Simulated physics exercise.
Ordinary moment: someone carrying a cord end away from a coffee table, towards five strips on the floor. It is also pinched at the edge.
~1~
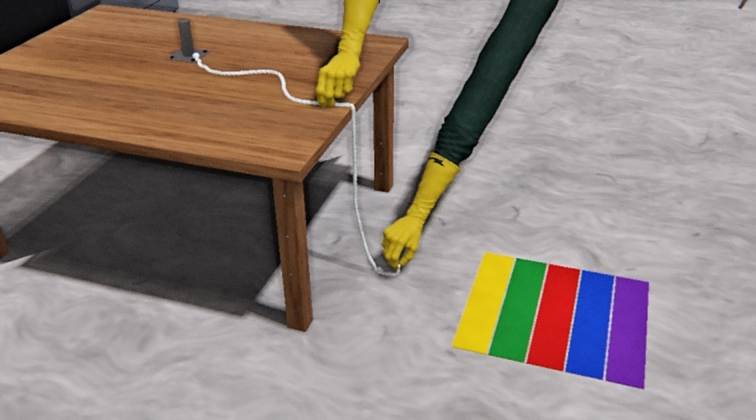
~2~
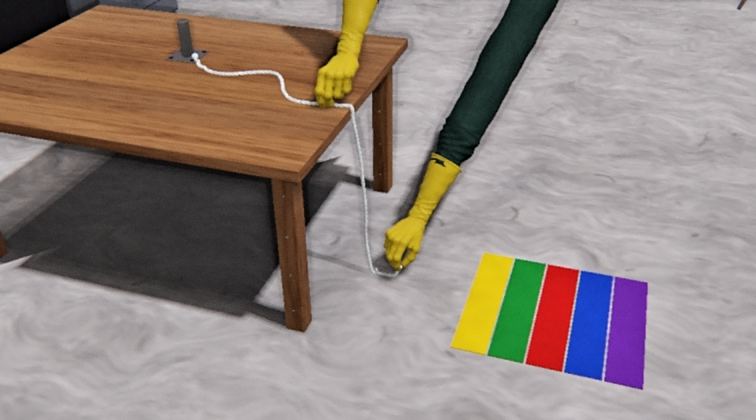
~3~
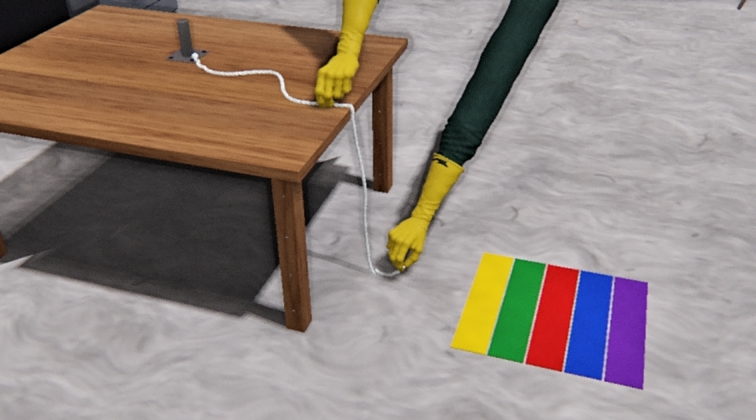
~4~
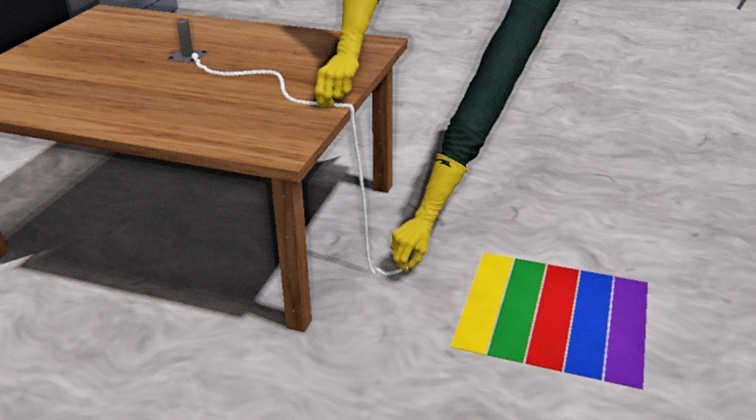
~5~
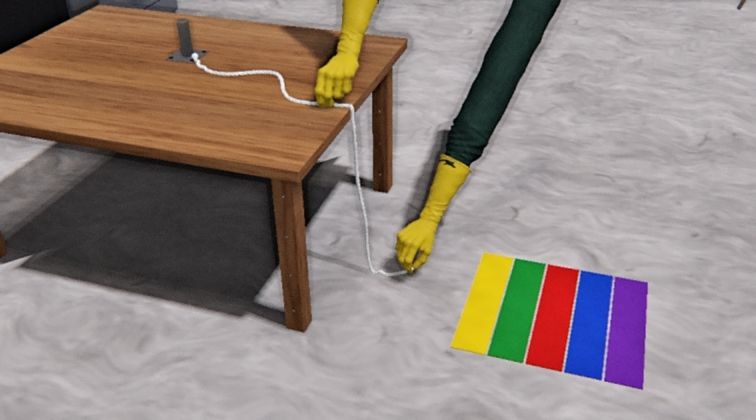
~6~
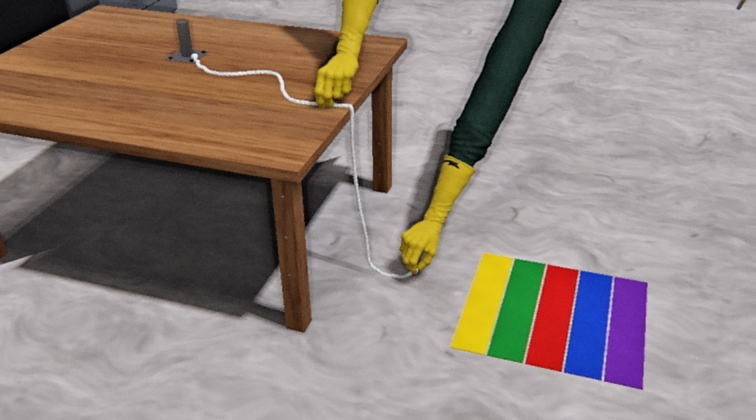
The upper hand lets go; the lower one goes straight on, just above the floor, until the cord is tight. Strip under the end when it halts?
Red strip.
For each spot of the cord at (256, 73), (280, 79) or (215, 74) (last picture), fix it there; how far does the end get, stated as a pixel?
Result per try (px, approx.): (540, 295); (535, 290); (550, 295).
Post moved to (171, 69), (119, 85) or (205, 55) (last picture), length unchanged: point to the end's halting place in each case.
First (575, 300), then (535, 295), then (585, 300).
Early on, end near (488, 283); over yellow.
Midway, end near (535, 293); over green.
At the end of the slack, end near (562, 298); over red. The red one.
